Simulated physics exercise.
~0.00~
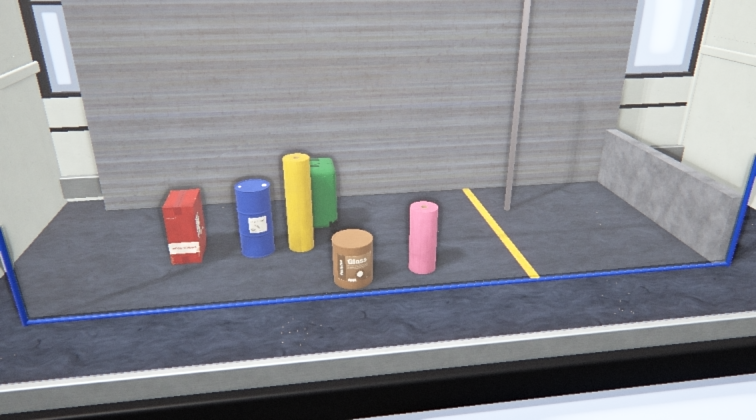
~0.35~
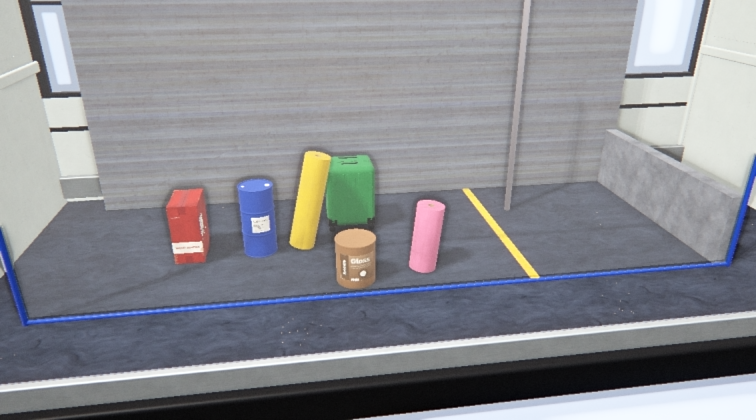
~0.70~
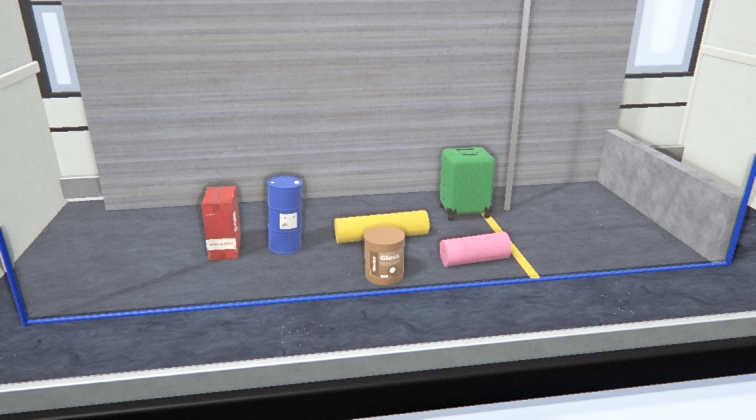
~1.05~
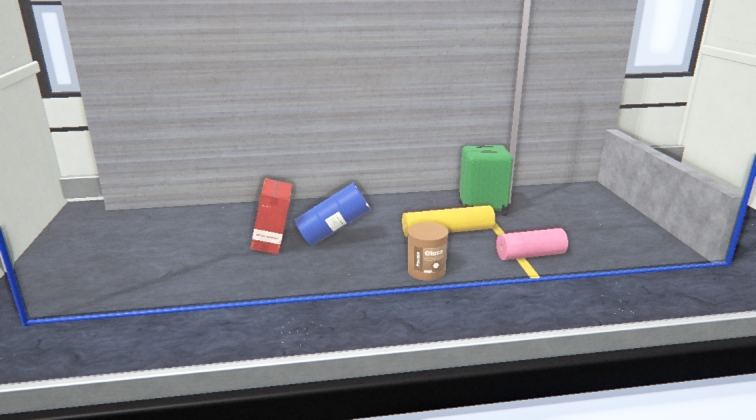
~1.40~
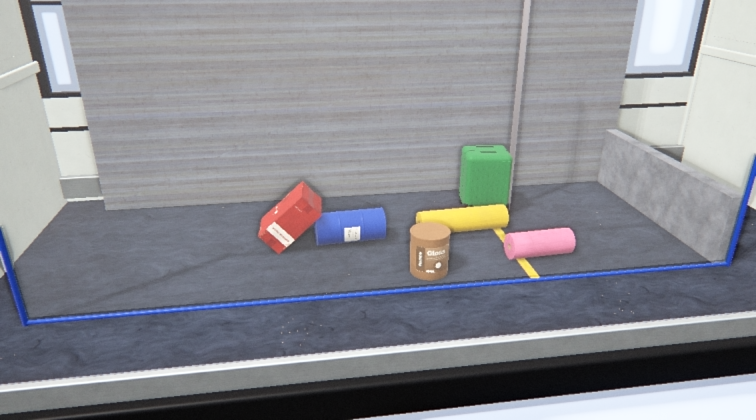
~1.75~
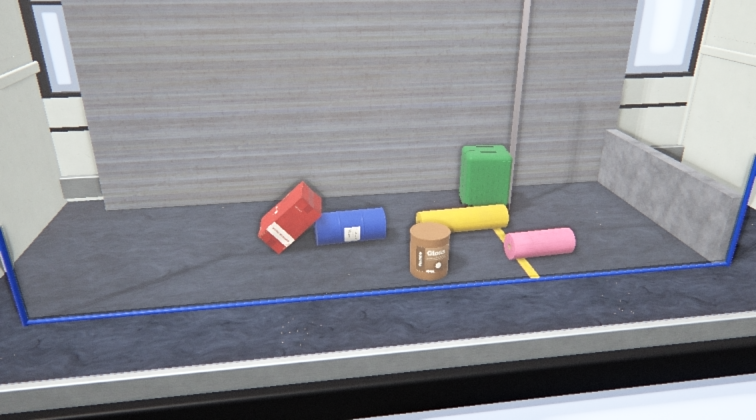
Green wheeled case rolling right as yellow and pink rolls and blue drum topple, the pink roll ending past a yellow line.
